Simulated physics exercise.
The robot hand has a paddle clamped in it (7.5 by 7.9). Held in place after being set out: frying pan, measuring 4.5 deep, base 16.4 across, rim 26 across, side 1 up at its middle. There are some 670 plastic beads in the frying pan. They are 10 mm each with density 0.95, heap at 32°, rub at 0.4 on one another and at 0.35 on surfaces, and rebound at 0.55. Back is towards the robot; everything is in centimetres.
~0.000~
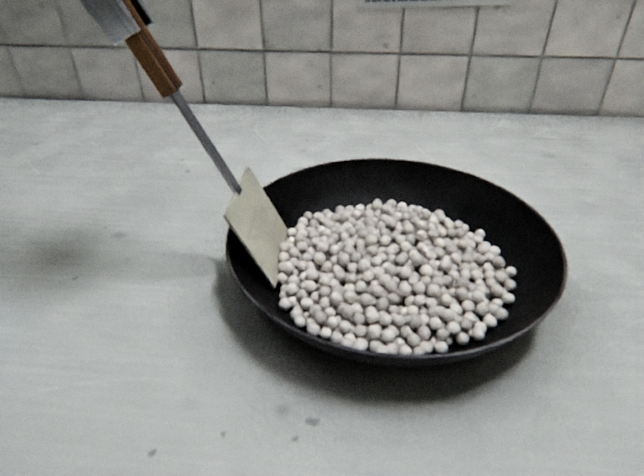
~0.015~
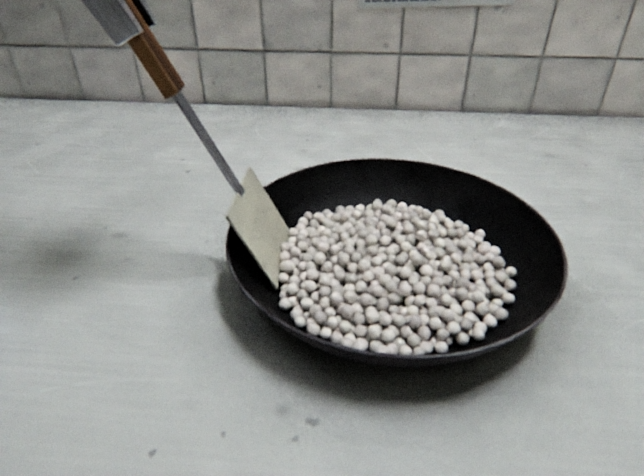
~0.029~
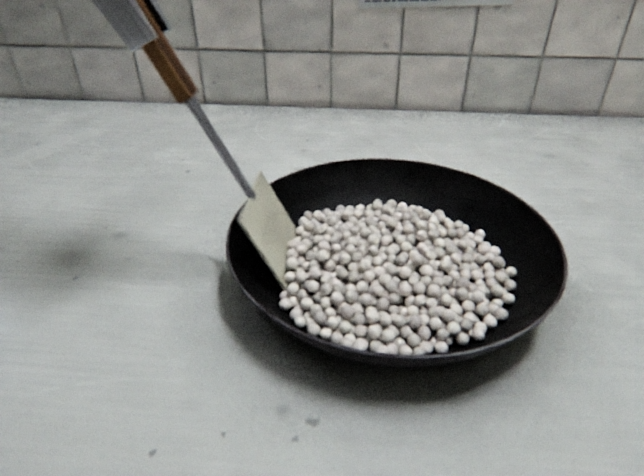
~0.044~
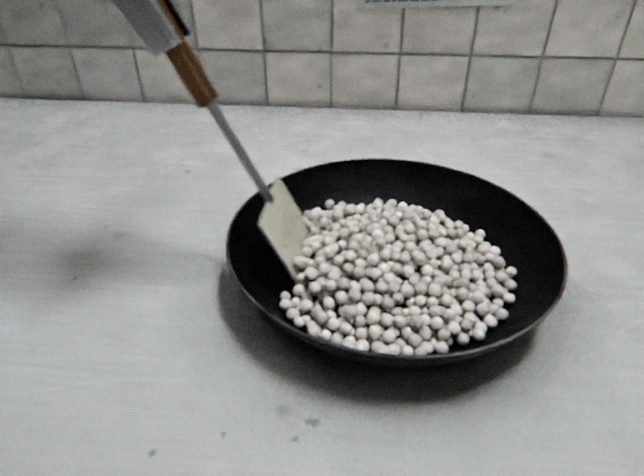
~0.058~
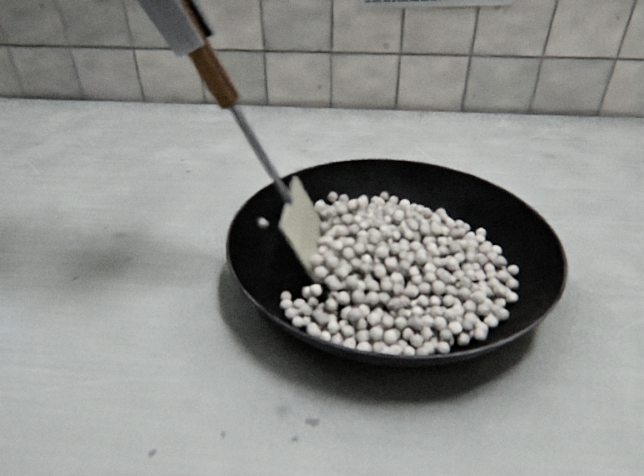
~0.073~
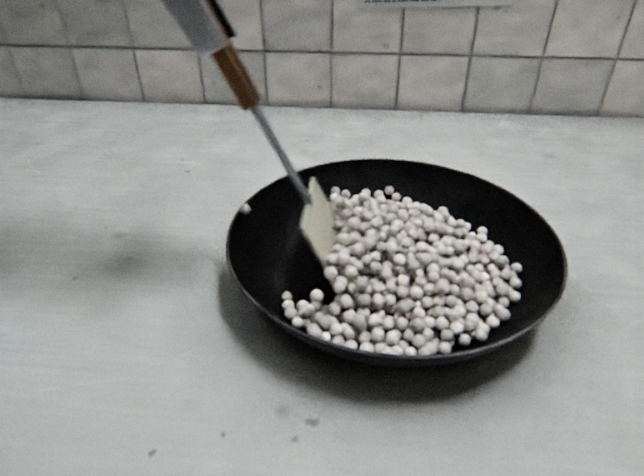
On a pale countertop before a tiled wall, a black frying pan holds a heap of whitish beads, with a robot-held paddle resting at its left side. The paddle slides right into the beads, pushing them into a tighter pile and baring the pan's left side, where one stray bead rolls leftward.
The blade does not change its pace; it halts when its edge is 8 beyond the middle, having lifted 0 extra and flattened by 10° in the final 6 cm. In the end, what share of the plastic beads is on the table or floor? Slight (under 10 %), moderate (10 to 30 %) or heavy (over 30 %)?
Moderate.
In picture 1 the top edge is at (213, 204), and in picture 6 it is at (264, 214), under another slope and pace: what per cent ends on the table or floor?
5 per cent.
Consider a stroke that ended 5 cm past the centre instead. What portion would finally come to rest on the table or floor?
Close to 0 per cent would end on the table or floor.
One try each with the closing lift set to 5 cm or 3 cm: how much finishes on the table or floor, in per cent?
First try around 15 percent, second try around 20 percent.
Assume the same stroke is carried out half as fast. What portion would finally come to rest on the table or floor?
Estimate: Near 5 %.
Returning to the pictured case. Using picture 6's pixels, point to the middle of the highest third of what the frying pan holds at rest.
Somewhere near (501, 257) in the last picture.
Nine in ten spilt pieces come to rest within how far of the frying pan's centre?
35 cm.
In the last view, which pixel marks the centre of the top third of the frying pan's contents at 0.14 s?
Near pixel (448, 249).
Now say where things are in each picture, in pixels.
The first picture shows paddle top edge at (236, 189), sloping 64°; upper third of the load around (386, 258), from x 280 to 510, top at y 205; 674 in the frying pan.
The second picture shows paddle top edge at (239, 190), sloping 64°; upper third of the load around (386, 257), from x 285 to 510, top at y 205.
The third picture shows paddle top edge at (250, 194), sloping 64°; upper third of the load around (382, 257), from x 285 to 510, top at y 205.
The fourth picture shows paddle top edge at (269, 198), sloping 64°; upper third of the load around (374, 254), from x 280 to 510, top at y 205.
The fifth picture shows paddle top edge at (288, 199), sloping 64°; upper third of the load around (375, 250), from x 265 to 515, top at y 195.
The sixth picture shows paddle top edge at (307, 200), sloping 64°; upper third of the load around (382, 248), from x 245 to 515, top at y 190; 674 in the frying pan.
After 0.11 s, sloping 64°, highest piece 8 above the table; 673 in the frying pan, 1 on the blade or in flight.
After 0.14 s, sloping 61°, highest piece 10 above the table; 673 in the frying pan, 1 on the blade or in flight.
After 0.36 s, sloping 54°, highest piece 6 above the table; 575 in the frying pan, 87 on the table or floor, 12 on the blade or in flight.
After 1.41 s, sloping 54°, highest piece 5 above the table; 573 in the frying pan, 101 on the table or floor.
At rest, 573 in the frying pan, 101 on the table or floor. That is 15 % on the table or floor.
